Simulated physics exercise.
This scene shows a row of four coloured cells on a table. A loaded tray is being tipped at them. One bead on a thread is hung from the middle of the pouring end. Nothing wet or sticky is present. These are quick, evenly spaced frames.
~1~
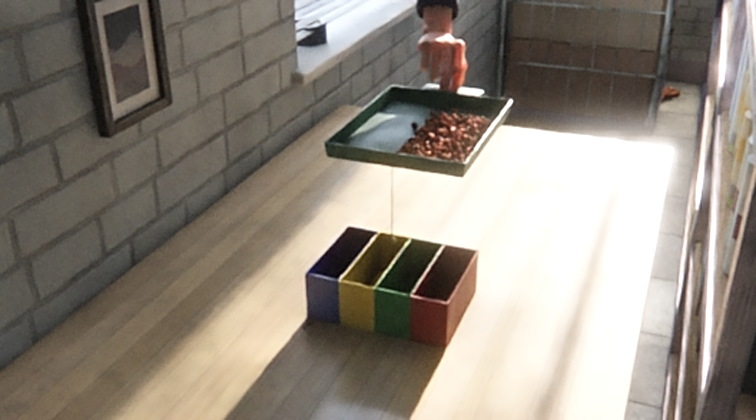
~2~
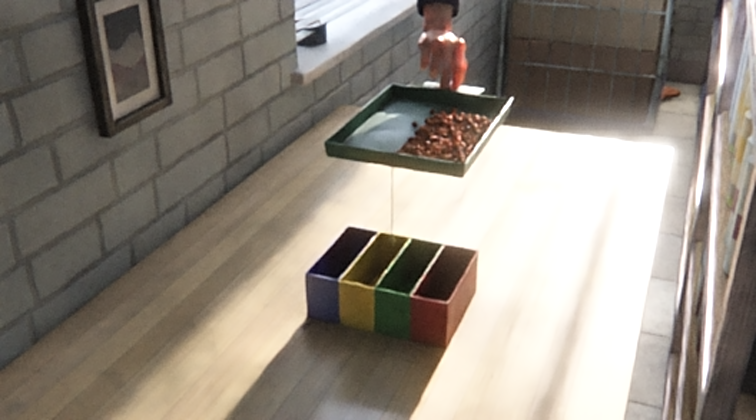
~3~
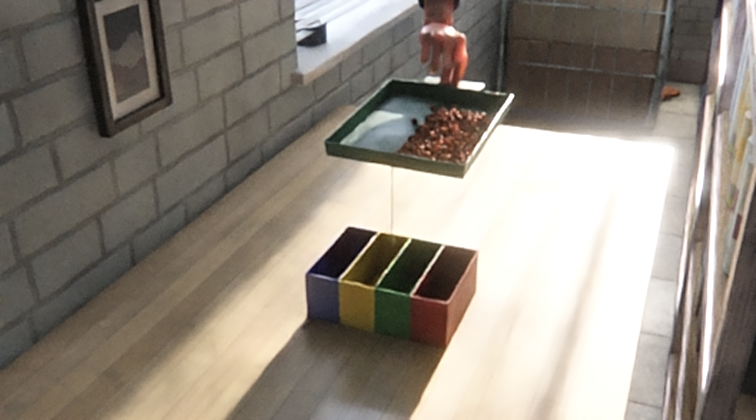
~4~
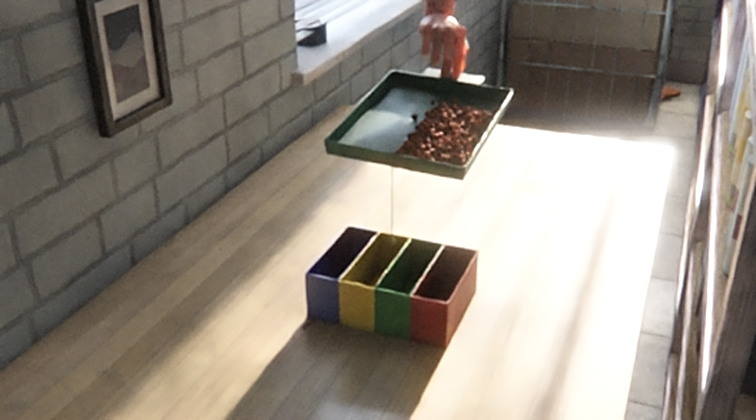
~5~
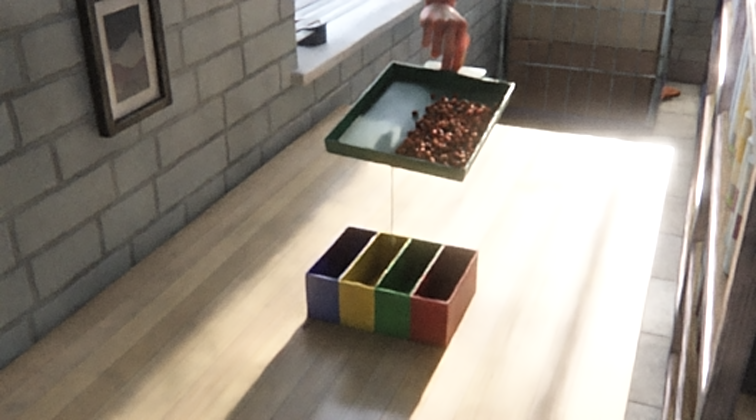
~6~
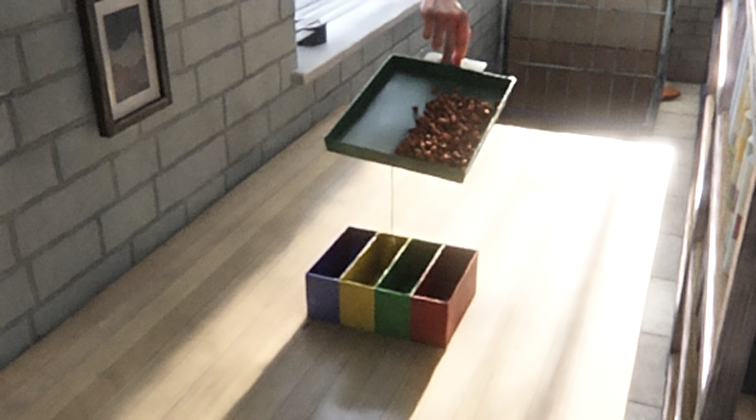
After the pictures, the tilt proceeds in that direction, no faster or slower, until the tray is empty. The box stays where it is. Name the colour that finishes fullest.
Red.
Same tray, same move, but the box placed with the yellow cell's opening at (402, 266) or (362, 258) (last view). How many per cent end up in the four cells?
First case: Some 100 %; second case: Some 60 %.
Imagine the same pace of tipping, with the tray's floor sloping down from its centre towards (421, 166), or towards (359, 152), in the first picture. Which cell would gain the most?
So, in order: The red one, then blue.
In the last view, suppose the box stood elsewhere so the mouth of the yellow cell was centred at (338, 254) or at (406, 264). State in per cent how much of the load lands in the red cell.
In order: 10 percent and 20 percent.
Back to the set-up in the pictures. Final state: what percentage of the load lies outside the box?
Some 10 percent of the load.
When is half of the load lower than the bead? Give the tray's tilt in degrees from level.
The tilt is near 100° by then.
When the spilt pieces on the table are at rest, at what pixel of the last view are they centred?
Middle in the last view: Roughly (497, 341).
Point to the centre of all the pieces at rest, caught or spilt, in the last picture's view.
Roughly at pixel (442, 313).
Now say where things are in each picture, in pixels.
Corners of the pouring end at (327, 142) and (463, 162), level; middle of the load at (447, 142), clay pellets; bead on its thread at (392, 242); blue cell at (323, 294); yellow cell at (357, 302); green cell at (392, 310); red cell at (429, 318), in the first picture.
Corners of the pouring end at (327, 141) and (463, 163), level; middle of the load at (448, 141), in the second picture.
Corners of the pouring end at (327, 141) and (463, 164), tipped barely, lowest at the right corner; middle of the load at (448, 140), in the third picture.
Corners of the pouring end at (327, 139) and (464, 166), tipped a little, lowest at the right corner; middle of the load at (448, 138), in the fourth picture.
Corners of the pouring end at (327, 138) and (464, 168), tipped a little, lowest at the right corner; middle of the load at (448, 136), in the fifth picture.
Corners of the pouring end at (327, 137) and (464, 170), tipped a little, lowest at the right corner; middle of the load at (448, 134); blue cell at (323, 294); yellow cell at (357, 302); green cell at (392, 310); red cell at (429, 318), in the sixth picture.
Soon, tray tipped steeply; all on the tray.
A while on, tray tipped right over; nearly all on the tray; a small part in the red cell; a stray few in the green cell; a stray few falling or outside the box.
Towards the end, tray tipped past a quarter turn; about two thirds in the red cell; a small part in the green cell; a stray few in the yellow cell; a small part falling or outside the box.
Finally, tray tipped past a quarter turn; about two thirds in the red cell; a small part in the green cell; a stray few in the yellow cell; none in the blue cell; a small part outside the box.
